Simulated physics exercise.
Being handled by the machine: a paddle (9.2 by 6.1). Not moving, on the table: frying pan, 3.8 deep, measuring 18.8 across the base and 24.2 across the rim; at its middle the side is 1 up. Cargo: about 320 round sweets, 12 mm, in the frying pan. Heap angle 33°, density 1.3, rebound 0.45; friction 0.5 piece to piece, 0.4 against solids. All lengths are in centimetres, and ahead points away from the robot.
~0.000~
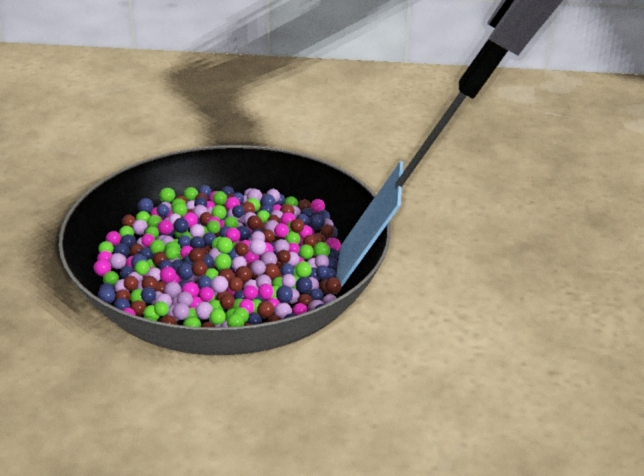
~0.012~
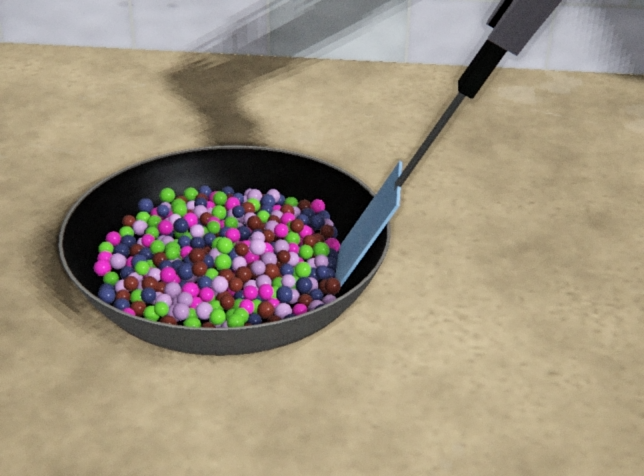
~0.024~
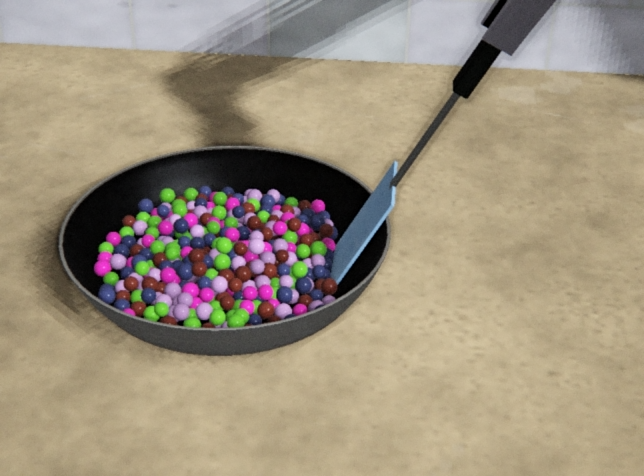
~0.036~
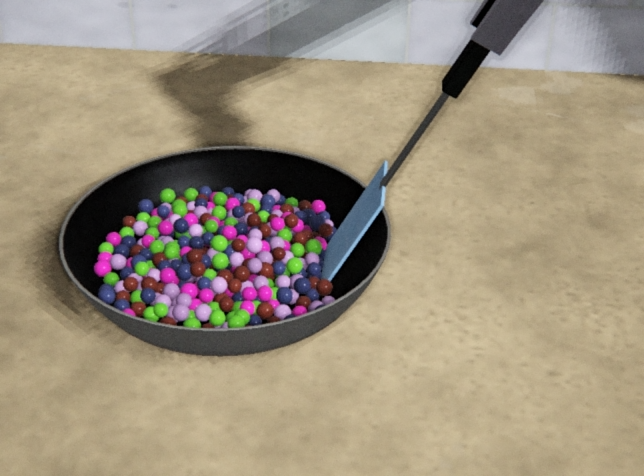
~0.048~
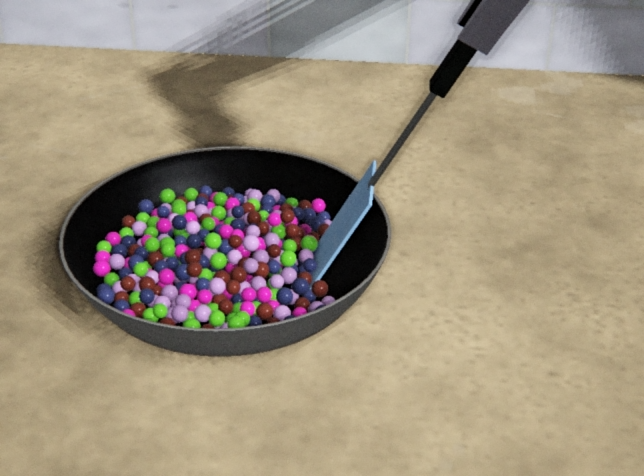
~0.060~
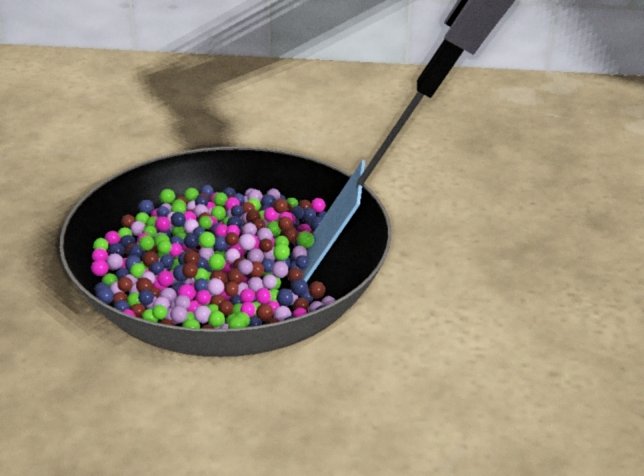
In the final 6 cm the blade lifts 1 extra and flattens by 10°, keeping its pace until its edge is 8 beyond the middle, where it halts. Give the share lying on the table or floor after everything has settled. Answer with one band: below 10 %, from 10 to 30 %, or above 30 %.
Below 10 %.
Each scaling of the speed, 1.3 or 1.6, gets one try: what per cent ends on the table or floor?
Near 10 and near 15 percent respectively.
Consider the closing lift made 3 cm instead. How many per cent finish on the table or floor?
Result: Approx. 10 %.
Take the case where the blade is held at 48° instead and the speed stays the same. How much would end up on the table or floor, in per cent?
Estimate for that slope: Some 5 per cent.
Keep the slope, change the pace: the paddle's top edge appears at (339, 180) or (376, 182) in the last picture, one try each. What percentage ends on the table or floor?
I'd estimate close to 15 and 0 in a hundred.
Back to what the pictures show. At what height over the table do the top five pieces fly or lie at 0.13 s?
I'd say close to 6 cm on average.
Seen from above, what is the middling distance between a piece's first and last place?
Roughly 3 centimetres.
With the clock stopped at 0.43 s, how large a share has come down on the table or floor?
It is near 5 percent.
After 0.13 s, sloping 62°, highest piece 8 above the table; 318 in the frying pan.
After 0.20 s, sloping 58°, highest piece 6 above the table; 318 in the frying pan.
After 0.43 s, sloping 52°, highest piece 5 above the table; 298 in the frying pan, 18 on the table or floor, 2 on the blade or in flight.
After 1.48 s, sloping 52°, highest piece 5 above the table; 298 in the frying pan, 20 on the table or floor.
At rest, 298 in the frying pan, 20 on the table or floor. That is 6 % on the table or floor.
